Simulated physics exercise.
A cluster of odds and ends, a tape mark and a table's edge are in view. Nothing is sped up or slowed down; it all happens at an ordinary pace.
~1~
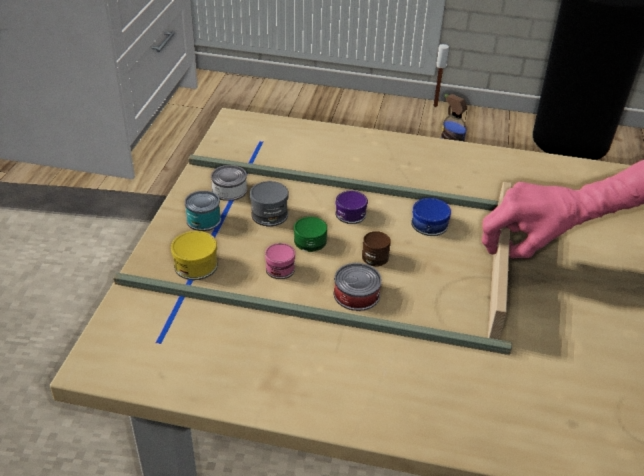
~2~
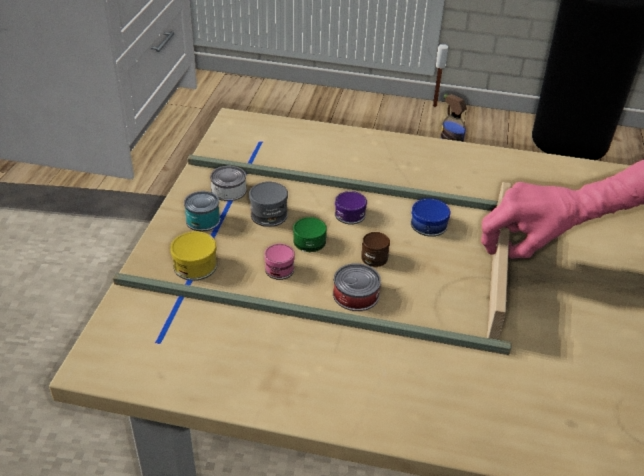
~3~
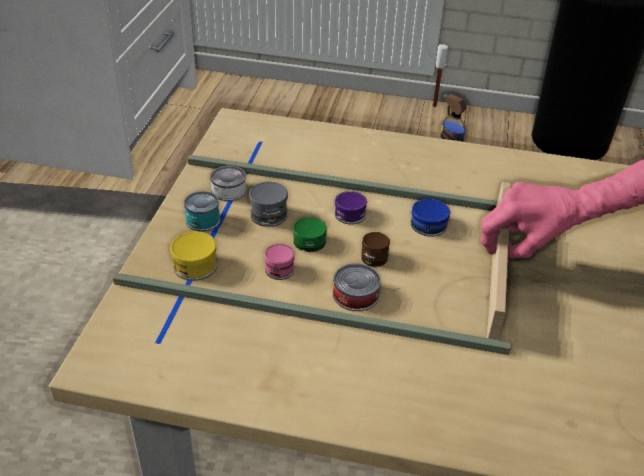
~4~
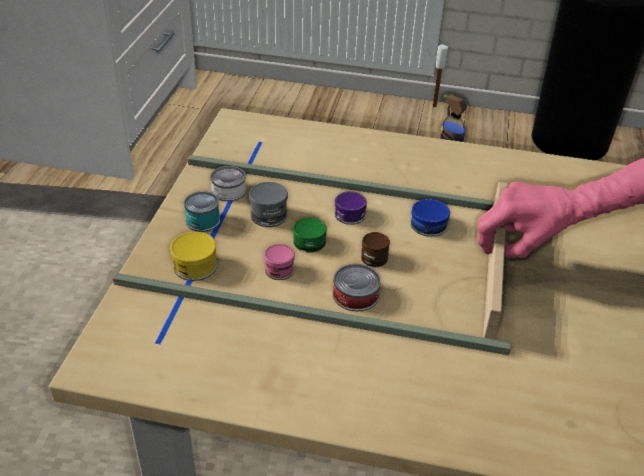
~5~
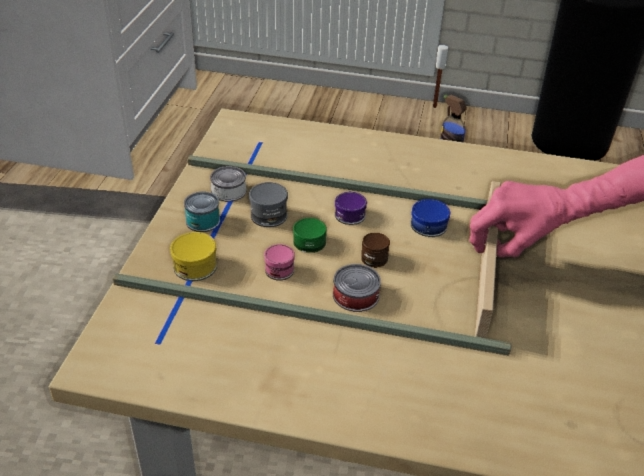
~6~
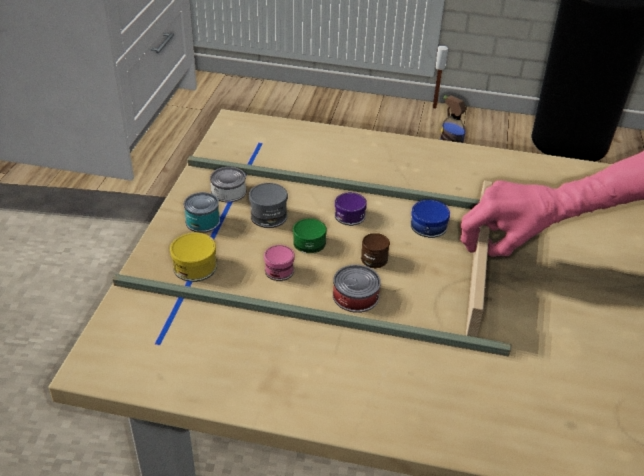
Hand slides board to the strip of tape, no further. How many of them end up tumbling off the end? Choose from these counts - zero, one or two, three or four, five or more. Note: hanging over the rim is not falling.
Count: One or two.
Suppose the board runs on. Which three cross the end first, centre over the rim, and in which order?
White tin, yellow pot, purple tin.
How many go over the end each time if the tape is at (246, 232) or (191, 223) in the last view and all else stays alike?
Respectively 0 and 4.
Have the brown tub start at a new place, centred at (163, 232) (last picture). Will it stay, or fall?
The brown tub would be still up.
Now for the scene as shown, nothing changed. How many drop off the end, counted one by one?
The number is 1.
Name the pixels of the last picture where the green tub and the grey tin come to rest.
Final spots - green tub (197, 214), grey tin (185, 190).
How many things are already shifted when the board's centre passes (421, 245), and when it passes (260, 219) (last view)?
Counts: 1 / 10.
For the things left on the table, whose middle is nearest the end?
The answer: The yellow pot.
Early on, none off yet; turquoise pot at rest near (202, 212); white tin at rest near (228, 184); yellow pot at rest near (194, 257).
Finally, the number that fall off is one or two; lost, white tin.
